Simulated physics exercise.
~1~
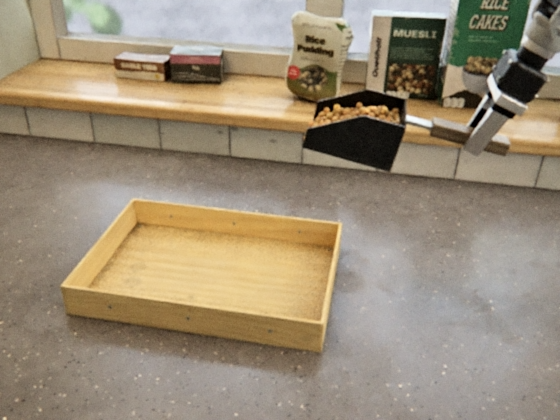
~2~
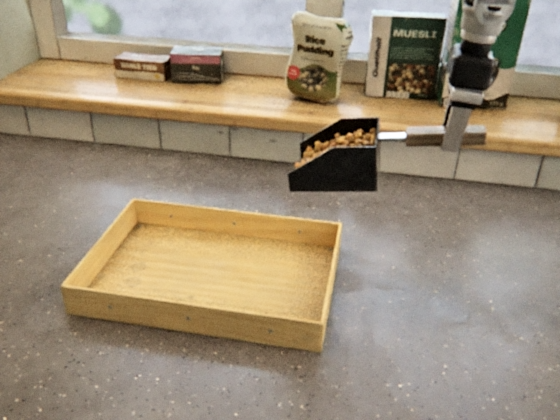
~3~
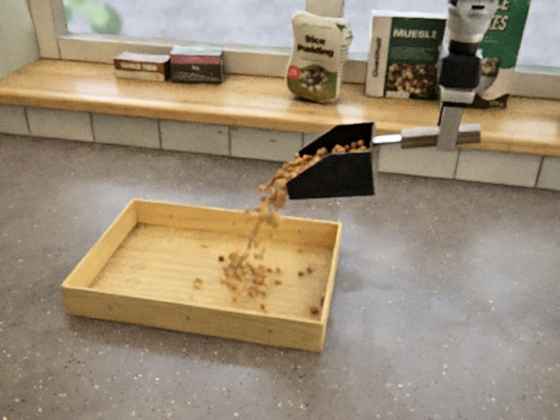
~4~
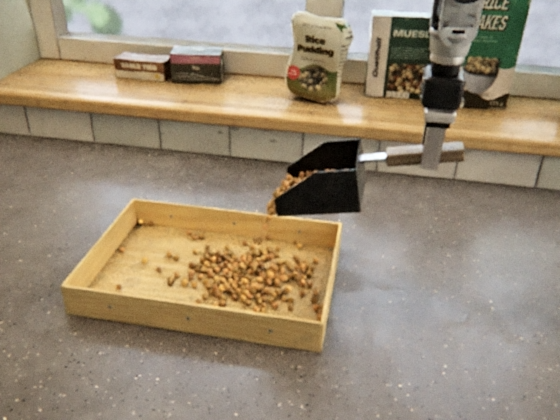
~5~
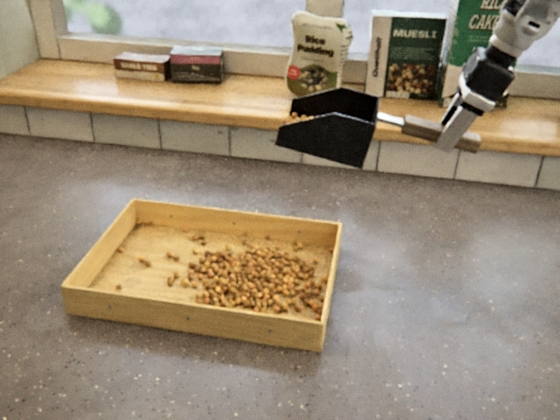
In the video, a robotic arm holding a black scoop of dried chickpeas moves it left above a wooden tray on a gray countertop and tips it, pouring many into the tray. It then lifts the scoop away, leaving a scattered pile mostly toward the tray's right side.
